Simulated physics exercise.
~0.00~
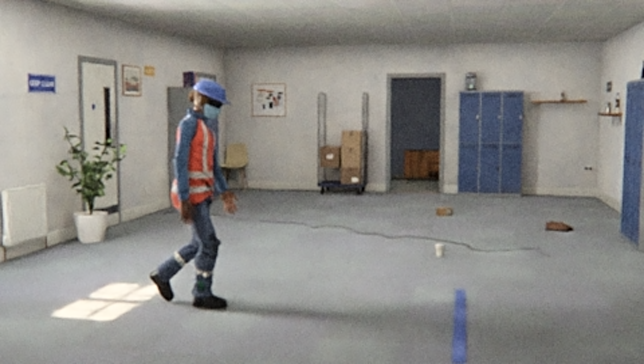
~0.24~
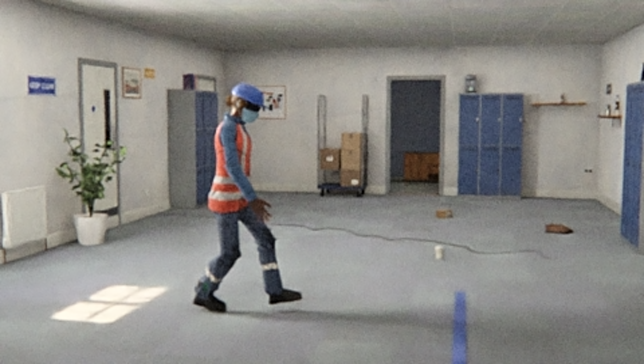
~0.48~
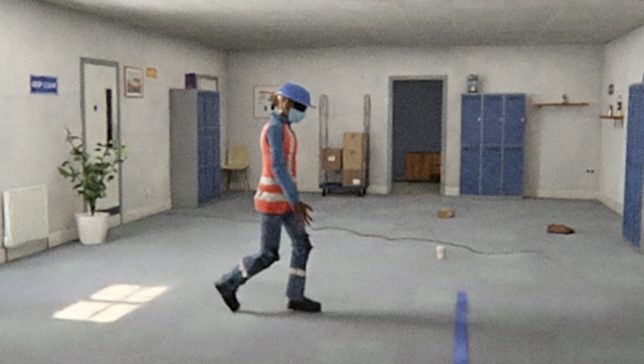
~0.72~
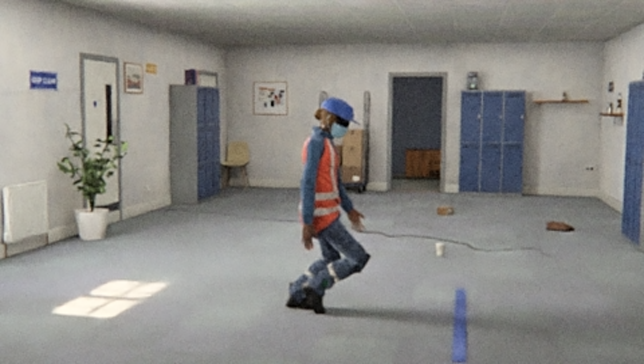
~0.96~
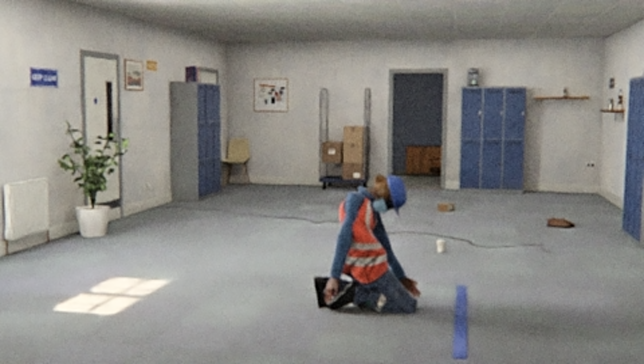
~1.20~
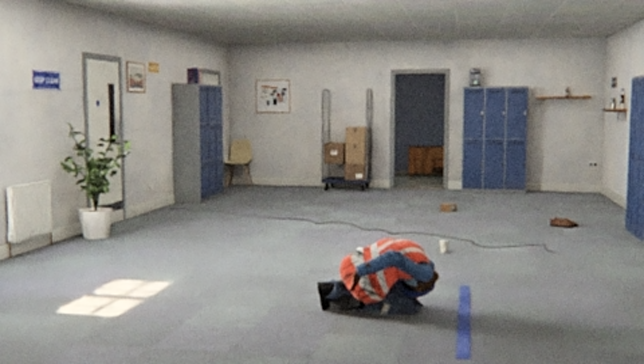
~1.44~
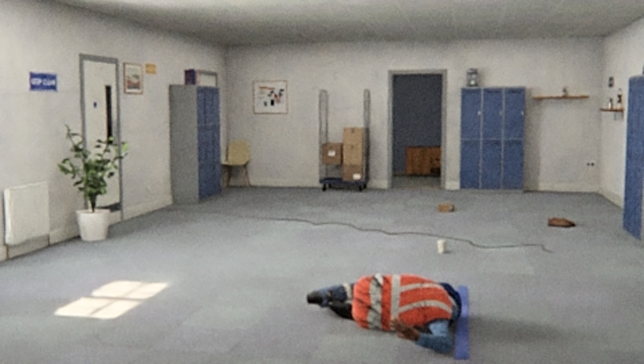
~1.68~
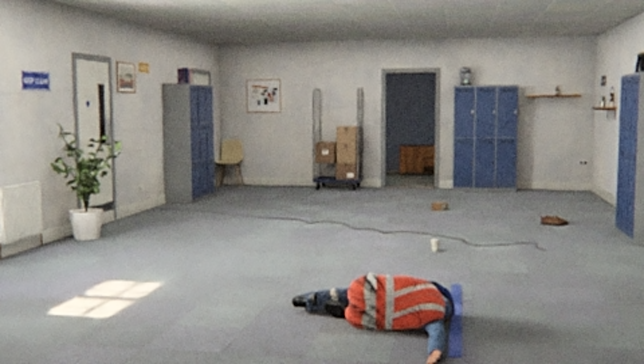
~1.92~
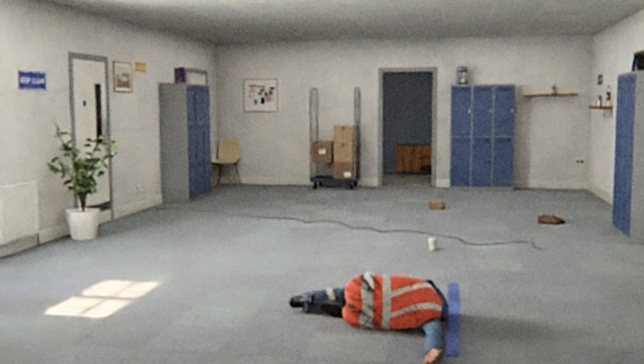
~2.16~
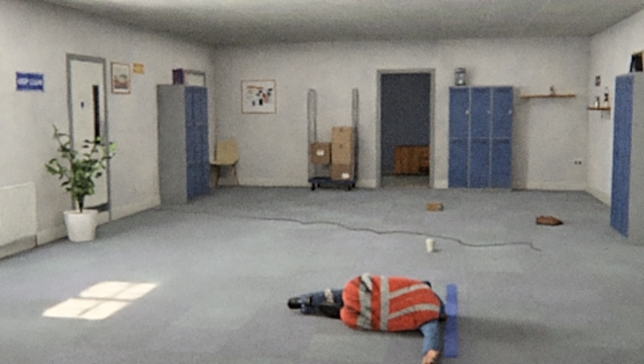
A worker in a blue helmet, face mask and orange vest with pale bands walks rightward across a grey-floored room, seen from the side by a slightly swaying camera. A potted plant and a patch of sunlight lie at left, blue lockers and a trolley of boxes stand behind, and a blue strip marks the floor ahead. Partway across, the knees buckle and the worker drops to a kneel. The body folds forward, then topples to the floor toward the strip. It ends lying still, legs to the left, head and chest just short of the strip.
